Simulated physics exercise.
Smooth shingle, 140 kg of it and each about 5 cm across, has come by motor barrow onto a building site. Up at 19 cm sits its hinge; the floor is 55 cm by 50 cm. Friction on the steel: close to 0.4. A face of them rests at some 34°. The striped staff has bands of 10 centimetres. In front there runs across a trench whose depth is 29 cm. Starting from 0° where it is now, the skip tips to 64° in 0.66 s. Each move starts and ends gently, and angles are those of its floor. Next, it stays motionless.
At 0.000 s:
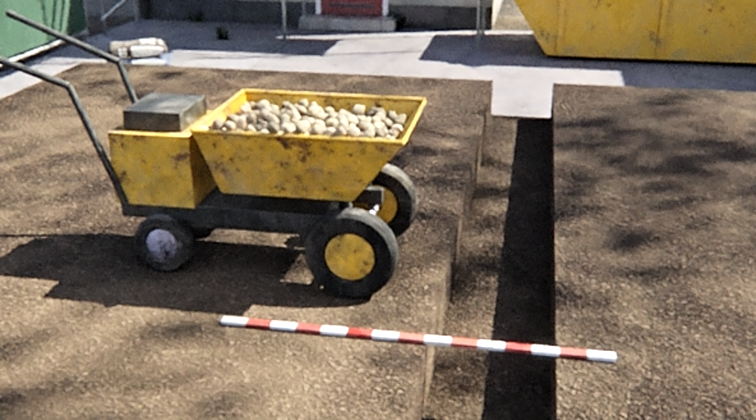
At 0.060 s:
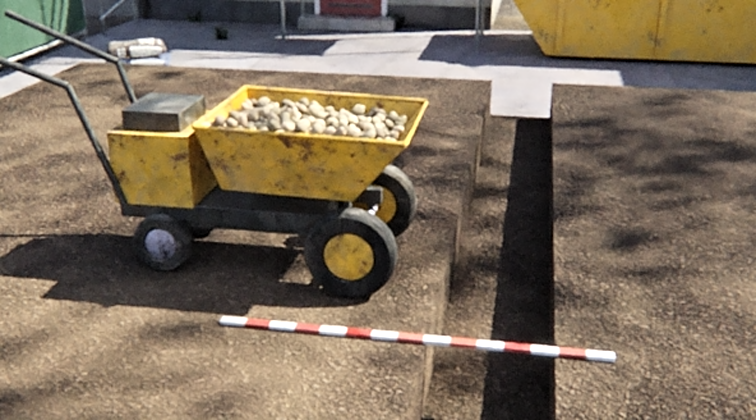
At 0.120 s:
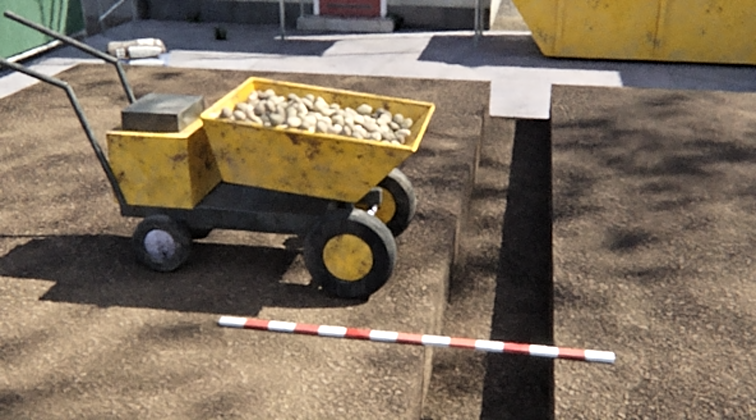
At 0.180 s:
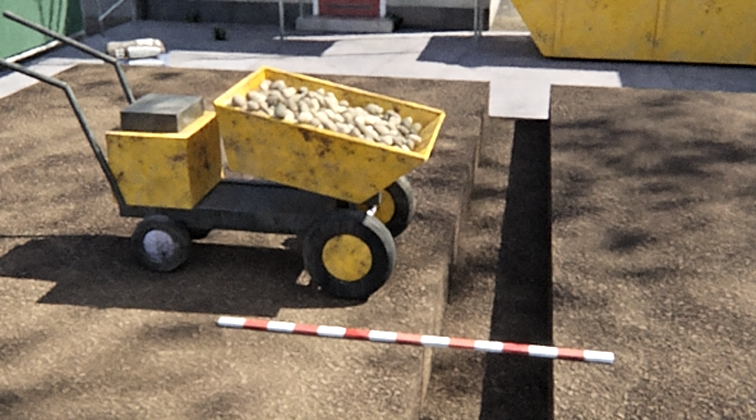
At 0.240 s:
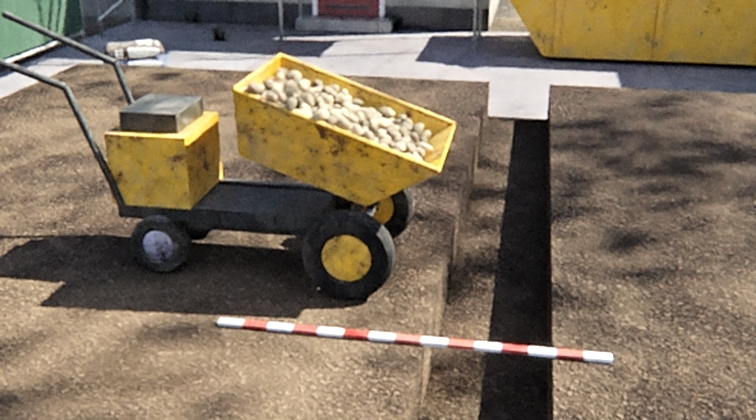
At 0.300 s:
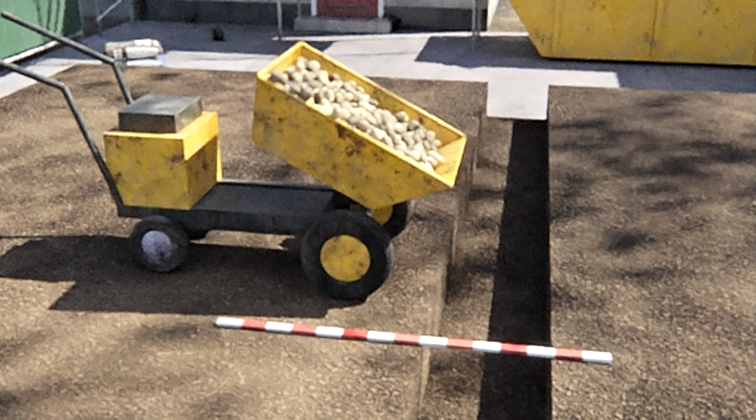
On a sunlit building site, a yellow motor barrow loaded with smooth, pale stones stands beside a narrow trench, a red-and-white striped staff lying in front. Its skip begins level, then tilts gently forward to the right, the rear end rising off the dark chassis until it slopes steadily toward the trench.
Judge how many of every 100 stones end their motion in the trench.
I would put it near 69 out of 100.
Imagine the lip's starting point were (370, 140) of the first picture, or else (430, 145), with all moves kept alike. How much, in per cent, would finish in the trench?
Around 90 and then 45 percent.
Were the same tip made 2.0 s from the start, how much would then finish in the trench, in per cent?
Trench share: Approx. 90%.
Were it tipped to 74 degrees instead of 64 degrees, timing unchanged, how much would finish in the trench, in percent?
I'd guess some 75 in a hundred.
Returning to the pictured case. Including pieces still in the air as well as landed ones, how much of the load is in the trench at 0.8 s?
Close to 20 per cent at that time.
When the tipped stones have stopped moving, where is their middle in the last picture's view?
(527, 318).
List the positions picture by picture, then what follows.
The skip is at 0°, its lip at (403, 143); the top of the load is at (297, 115), in the first picture.
The skip is at 1°, its lip at (406, 145); the top of the load is at (289, 112); the stones move at 0.3 m/s on average, in the second picture.
The skip is at 6°, its lip at (414, 150); the top of the load is at (279, 105); the stones move at 0.7 m/s on average, in the third picture.
The skip is at 12°, its lip at (425, 159); the top of the load is at (268, 92); the stones move at 1.0 m/s on average, in the fourth picture.
The skip is at 19°, its lip at (439, 171); the top of the load is at (281, 81); the stones move at 1.1 m/s on average, in the fifth picture.
The skip is at 28°, its lip at (451, 186); the top of the load is at (298, 70); the stones move at 1.2 m/s on average, in the sixth picture.
After 0.5 s the floor is at 55°; 100 % in the skip; the foremost stones are at (468, 205).
After 0.8 s the floor is at 64°; 76 % in the skip, 22 % in the trench, 2 % past the trench; the foremost stones are at (563, 274).
After 1.1 s the floor is at 64°; 27 % in the skip, 43 % in the trench, 31 % past the trench; the foremost stones are at (720, 279).
After 3.1 s the floor is at 64°; 0 % in the skip, 69 % in the trench, 31 % past the trench; the foremost stones are past the picture's edge.
